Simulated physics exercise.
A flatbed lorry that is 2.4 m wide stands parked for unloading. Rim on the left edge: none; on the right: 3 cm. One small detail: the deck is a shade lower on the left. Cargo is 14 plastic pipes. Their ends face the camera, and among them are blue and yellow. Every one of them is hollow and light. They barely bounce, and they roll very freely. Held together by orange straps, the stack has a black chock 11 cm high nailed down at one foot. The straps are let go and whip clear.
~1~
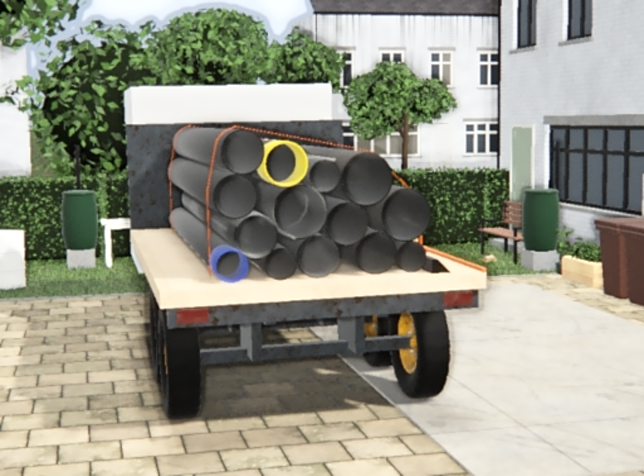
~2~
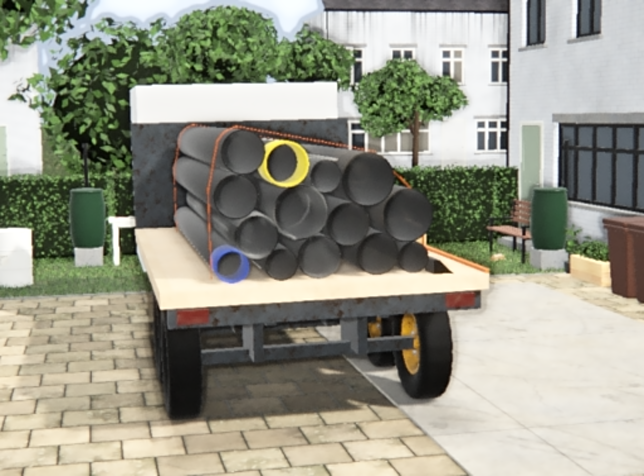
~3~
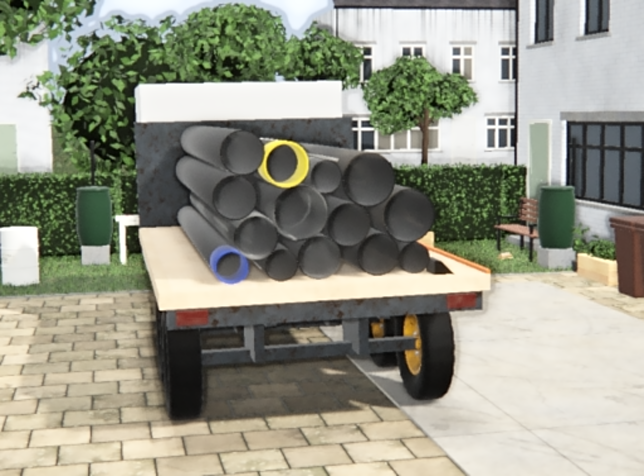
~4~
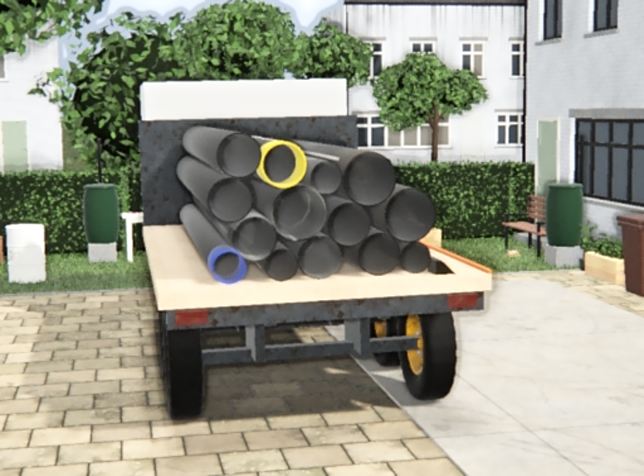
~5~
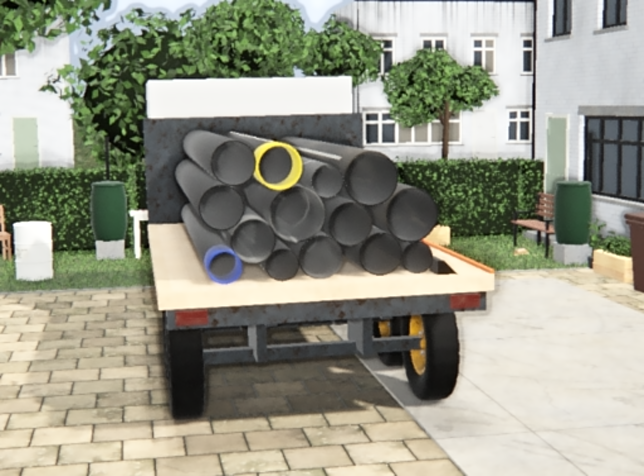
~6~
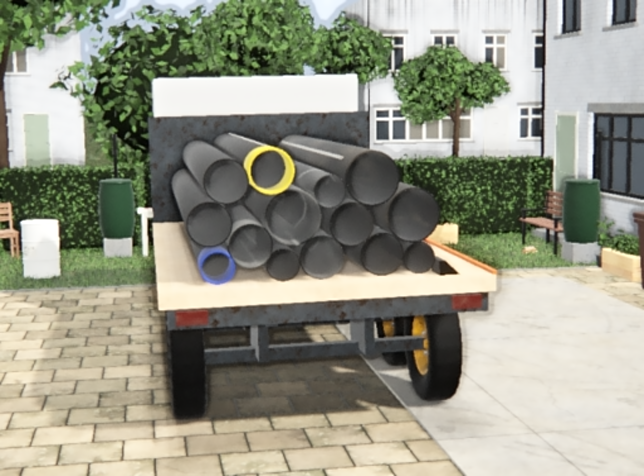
Pipes stacked on a parked flatbed shift slightly left after the orange straps around them disappear.
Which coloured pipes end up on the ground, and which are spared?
Blue: Drops off; yellow: Drops off.
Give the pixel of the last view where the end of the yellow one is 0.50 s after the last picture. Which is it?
Its near end sits close to (210, 221).
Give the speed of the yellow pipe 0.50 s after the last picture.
Its speed is roughly 1.0 m/s.
Then, 0.5 s after the last picture, blue is on the deck, 5 cm from the left edge, rolling left; yellow is up on others, 40 cm from the left edge, rolling left; 1 of 14 is off.
Then, 1.0 s after the last picture, blue is down on the left; yellow is dropping off the left side; 4 of 14 are off.
At rest (7.4 s after the last picture), blue is down on the left; yellow is down on the left; 8 of 14 are off.
